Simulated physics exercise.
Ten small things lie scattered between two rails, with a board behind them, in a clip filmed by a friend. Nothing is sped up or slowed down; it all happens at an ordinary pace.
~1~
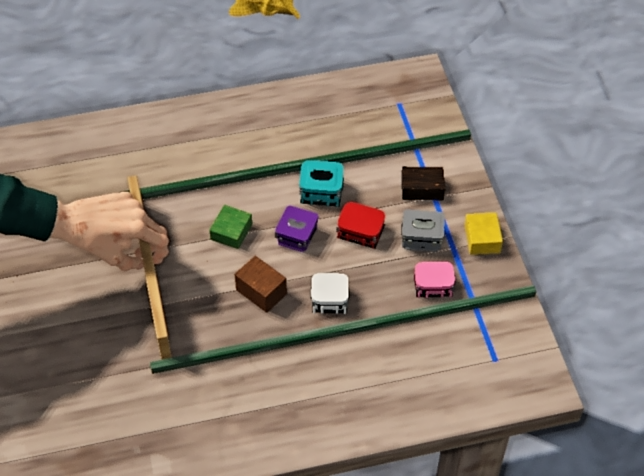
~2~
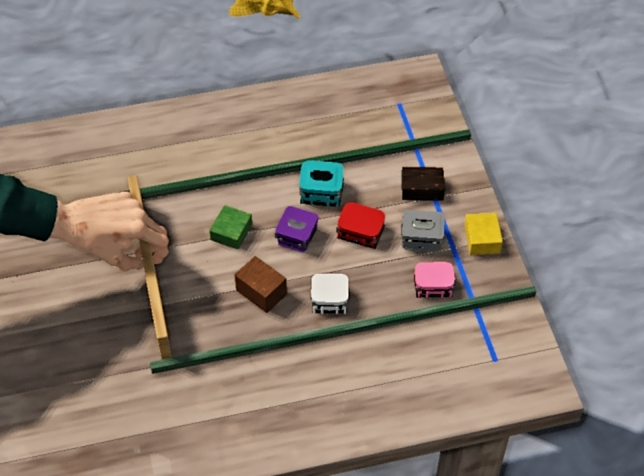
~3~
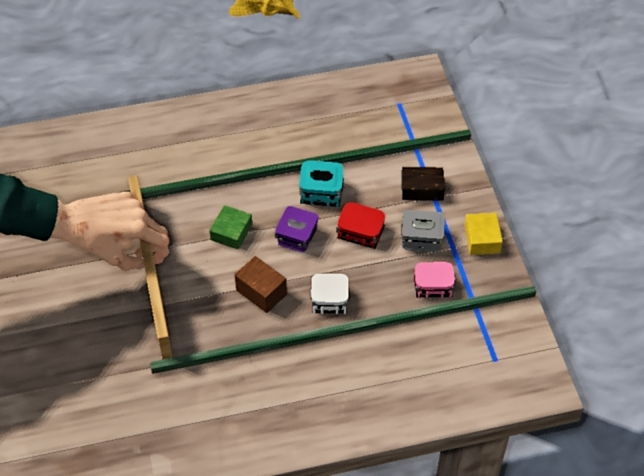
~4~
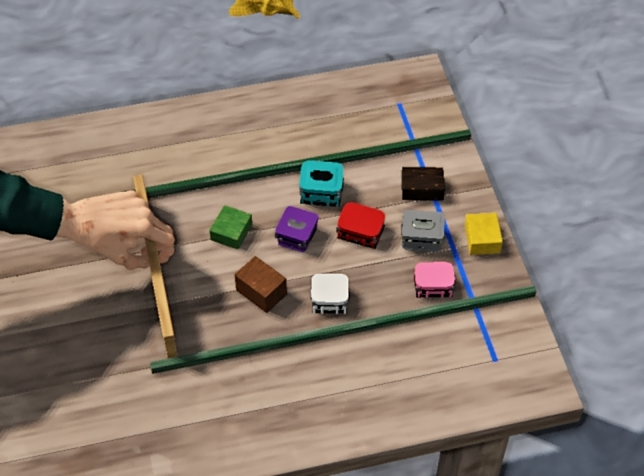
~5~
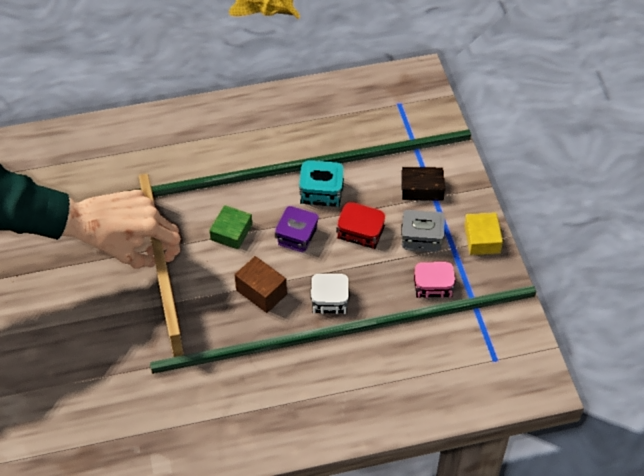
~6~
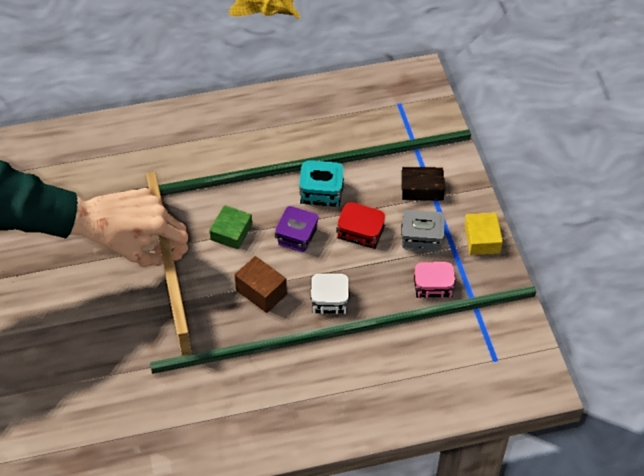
On a wooden table, a hand slides a board slightly right toward scattered small blocks and cases.
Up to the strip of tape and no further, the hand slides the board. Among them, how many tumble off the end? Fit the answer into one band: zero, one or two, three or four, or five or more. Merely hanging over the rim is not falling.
I would say three or four.
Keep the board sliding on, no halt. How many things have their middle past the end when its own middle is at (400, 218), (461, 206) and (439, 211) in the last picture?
Respectively 1, 7 and 4.
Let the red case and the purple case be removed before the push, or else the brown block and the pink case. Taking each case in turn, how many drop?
You'd get 1 in the first case and 3 in the second one.
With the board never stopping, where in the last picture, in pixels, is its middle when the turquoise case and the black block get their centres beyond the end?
Roughly (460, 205); roughly (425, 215).
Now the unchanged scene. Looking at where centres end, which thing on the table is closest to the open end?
Answer: The red case.
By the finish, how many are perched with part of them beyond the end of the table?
Answer: 3.
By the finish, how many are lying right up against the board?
3 of them.
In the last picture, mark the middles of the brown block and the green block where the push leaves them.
Positions - first (473, 249), then (445, 181).
Soon after, none off yet; yellow block at rest near (483, 234); black block at rest near (423, 183); grey case at rest near (423, 231).
In the end, the number that fall off is three or four; gone, pink case, grey case, black block and yellow block.
